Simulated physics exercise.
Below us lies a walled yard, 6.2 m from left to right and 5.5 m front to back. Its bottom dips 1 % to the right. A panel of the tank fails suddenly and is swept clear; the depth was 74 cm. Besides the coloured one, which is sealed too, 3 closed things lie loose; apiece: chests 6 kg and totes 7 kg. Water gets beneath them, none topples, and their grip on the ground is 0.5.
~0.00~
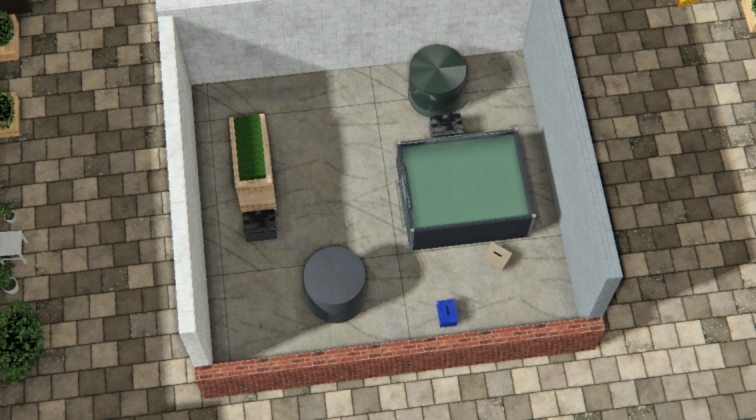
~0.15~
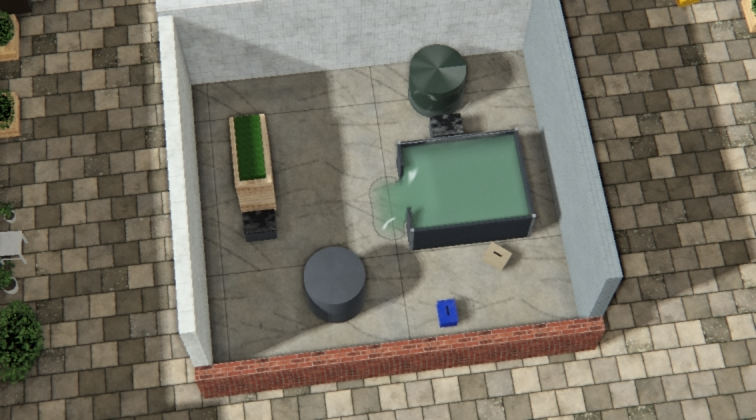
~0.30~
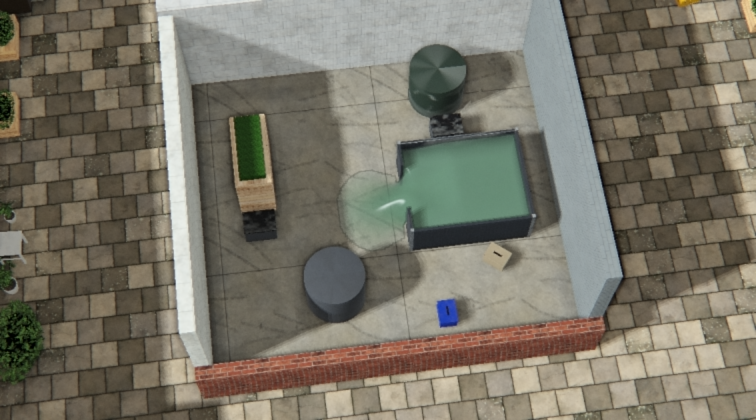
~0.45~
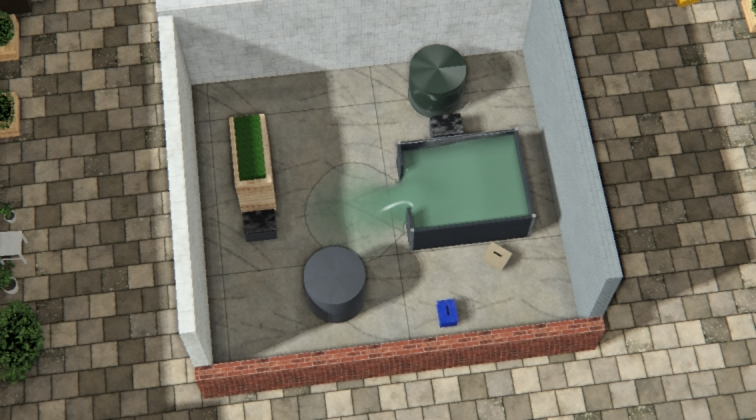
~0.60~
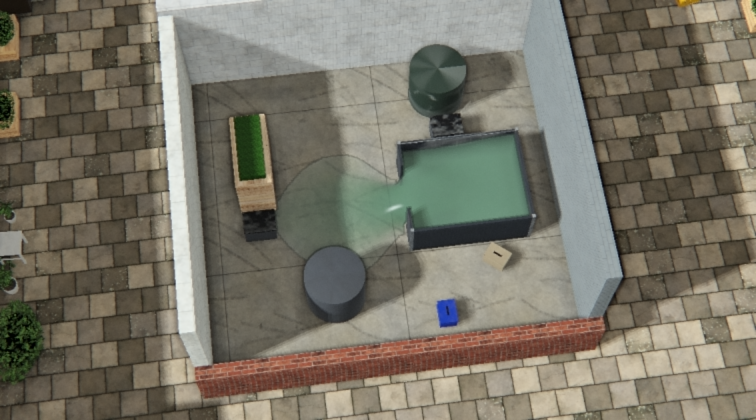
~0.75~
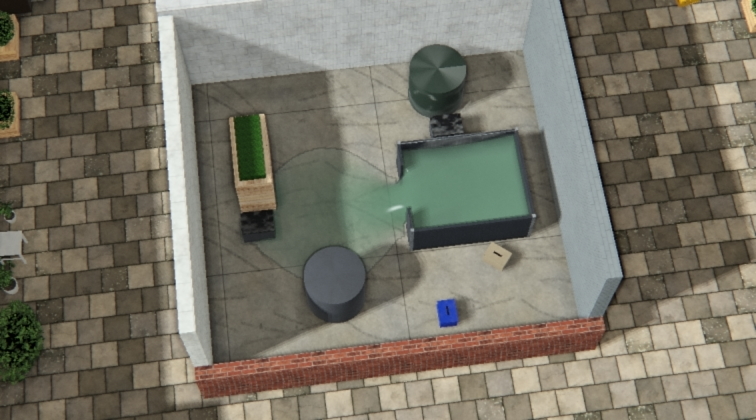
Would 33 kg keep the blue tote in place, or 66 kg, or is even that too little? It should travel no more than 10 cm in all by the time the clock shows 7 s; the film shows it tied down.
Verdict: The smaller load will do.
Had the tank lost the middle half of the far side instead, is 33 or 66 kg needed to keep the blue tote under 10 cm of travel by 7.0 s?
In that case the lower weight is enough.
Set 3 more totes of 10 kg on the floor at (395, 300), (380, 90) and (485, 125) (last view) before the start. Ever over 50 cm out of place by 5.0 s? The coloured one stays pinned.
In turn: Under, under, under.
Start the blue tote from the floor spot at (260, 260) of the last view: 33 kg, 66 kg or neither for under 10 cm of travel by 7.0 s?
Only the larger holds.
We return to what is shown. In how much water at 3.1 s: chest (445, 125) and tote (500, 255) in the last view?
Roughly 0 and 0 cm.
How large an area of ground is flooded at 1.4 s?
Roughly 13 m2.
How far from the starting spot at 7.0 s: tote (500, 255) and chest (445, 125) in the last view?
In that order: 40 cm, 50 cm.
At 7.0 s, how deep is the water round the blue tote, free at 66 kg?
About 7 cm.
After 1.4 s the blue tote would be 0 cm from its start with 33 kg and 0 cm from its start with 66 kg; 0 cm of water round it then.
After 3.1 s the blue tote would be 0 cm from its start with 33 kg and 0 cm from its start with 66 kg; 2 cm of water round it then.
After 4.9 s the blue tote would be 1 cm from its start with 33 kg and 0 cm from its start with 66 kg; 7 cm of water round it then.
After 7.0 s the blue tote would be 1 cm from its start with 33 kg and 0 cm from its start with 66 kg; 7 cm of water round it then.
